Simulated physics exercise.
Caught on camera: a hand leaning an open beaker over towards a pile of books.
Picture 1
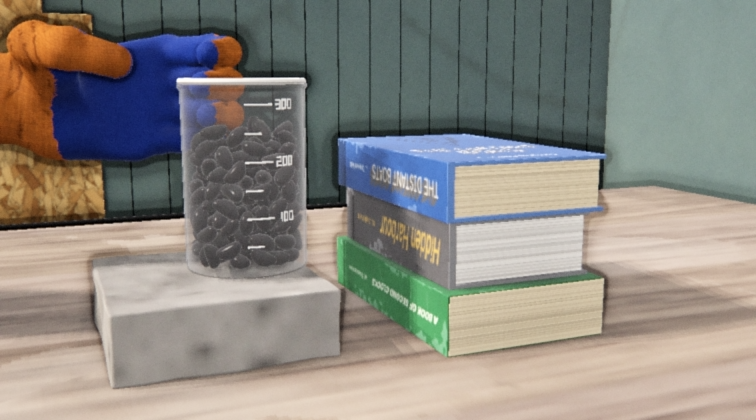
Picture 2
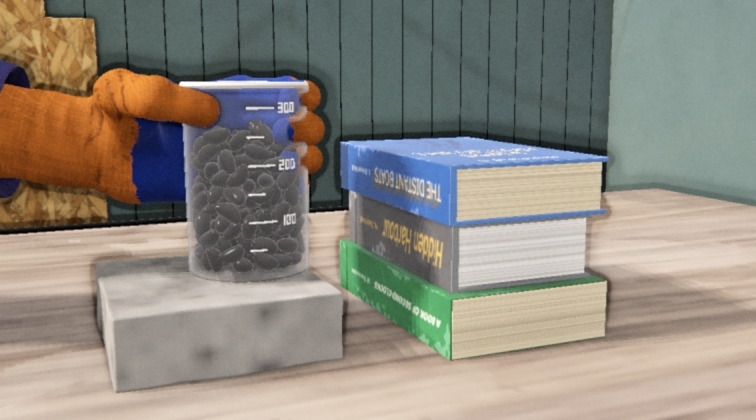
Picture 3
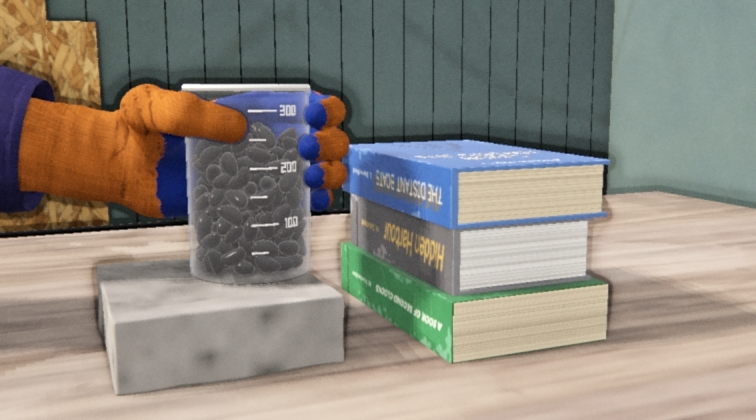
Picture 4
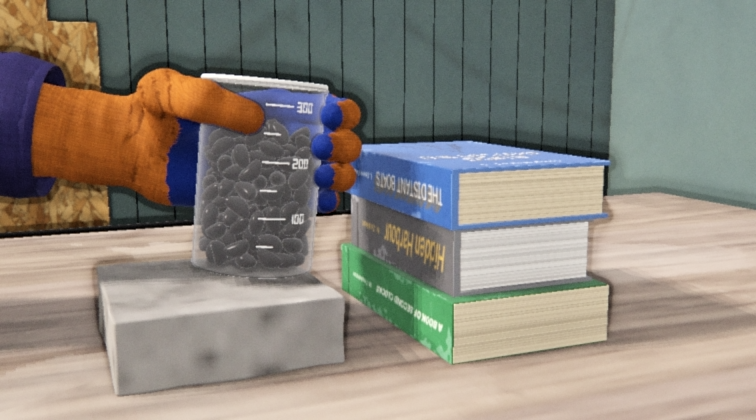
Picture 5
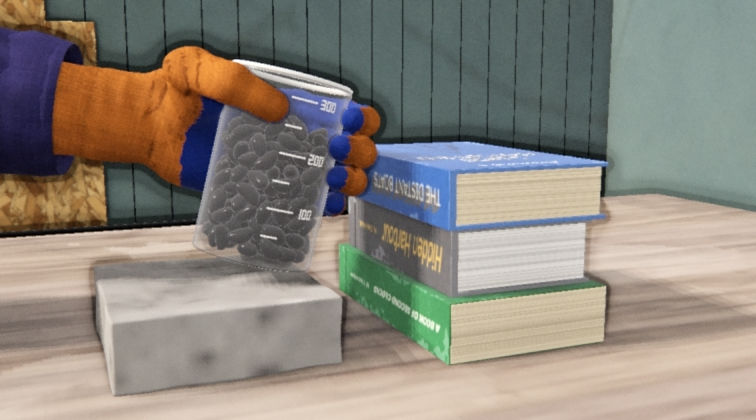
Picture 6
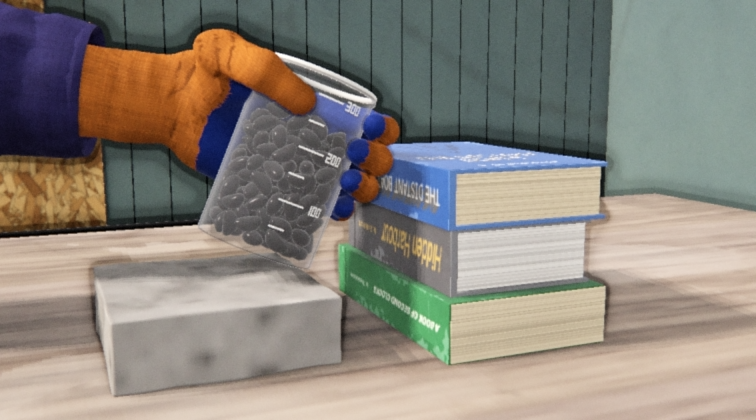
A gloved hand grips a beaker of black beans, lifts it and tilts it right towards stacked books.
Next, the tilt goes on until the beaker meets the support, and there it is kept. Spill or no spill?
By the end, the load has stayed put.
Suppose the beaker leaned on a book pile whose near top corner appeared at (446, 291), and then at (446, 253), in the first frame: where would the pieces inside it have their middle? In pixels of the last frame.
(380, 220), then (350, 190).
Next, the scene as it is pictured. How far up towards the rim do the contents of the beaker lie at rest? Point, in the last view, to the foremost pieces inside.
In the last view that spot is about (338, 132).
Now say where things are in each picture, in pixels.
The first picture shows beaker near (245, 173), three quarters full of black beans; book pile near (458, 171), reaching most of the way up the beaker.
The second picture shows beaker near (247, 177), upright; rim near (302, 84); top of the contents near (244, 160).
The third picture shows beaker near (249, 179), upright; rim near (304, 87); book pile near (461, 177).
The fourth picture shows beaker near (259, 174), leaning 6°; rim near (321, 88); top of the contents near (257, 156).
The fifth picture shows beaker near (272, 167), leaning 14°; rim near (345, 93); book pile near (460, 179).
The sixth picture shows beaker near (287, 162), leaning 23°; rim near (369, 101); book pile near (459, 179), reaching most of the way up the beaker.
Then, 0.18 s on from there, the beaker leans 32°; everything is still inside.
Then, 0.38 s on from there, the beaker rests on the book pile at 38°; everything is still inside.
In the end, the beaker rests on the book pile at 38°; everything is still inside.
